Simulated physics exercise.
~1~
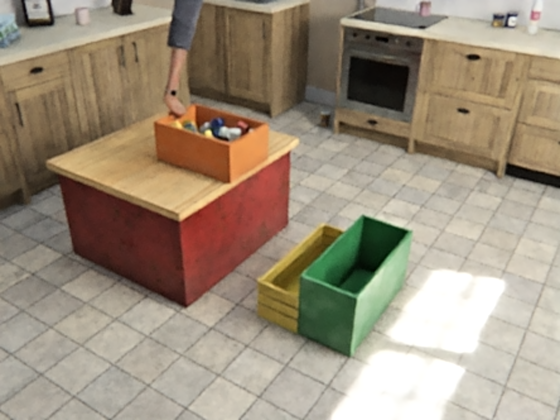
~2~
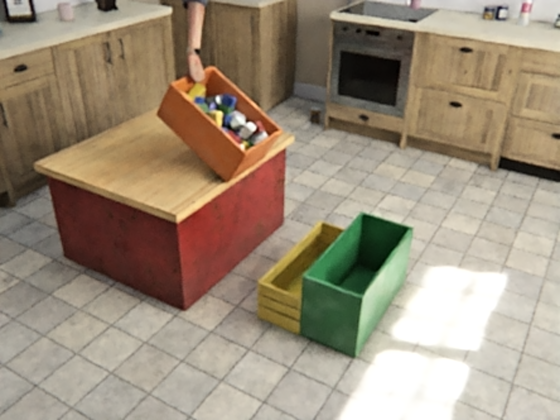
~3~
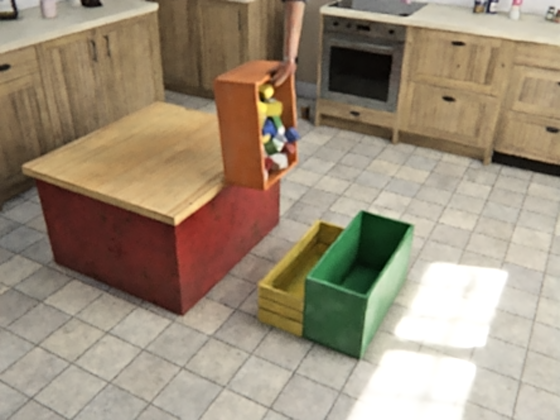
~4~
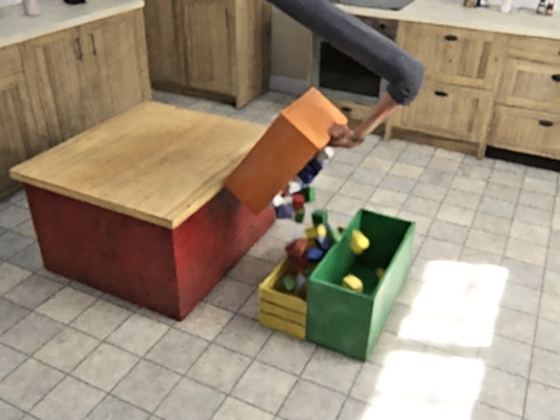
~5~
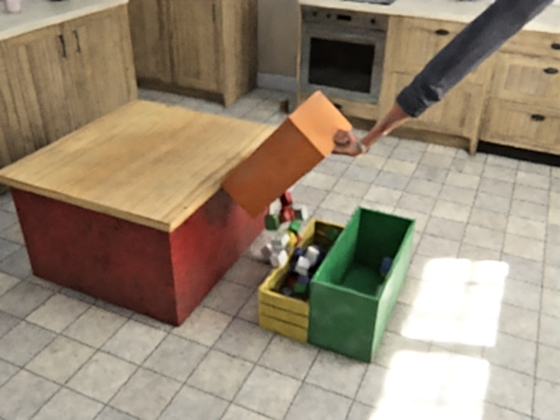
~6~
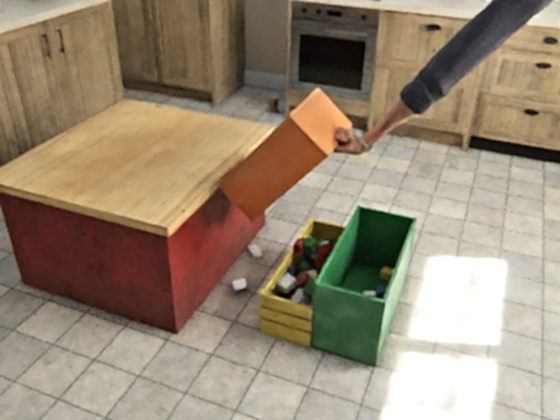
An orange box tipped by a hand pours toy bricks mostly into the yellow tote.
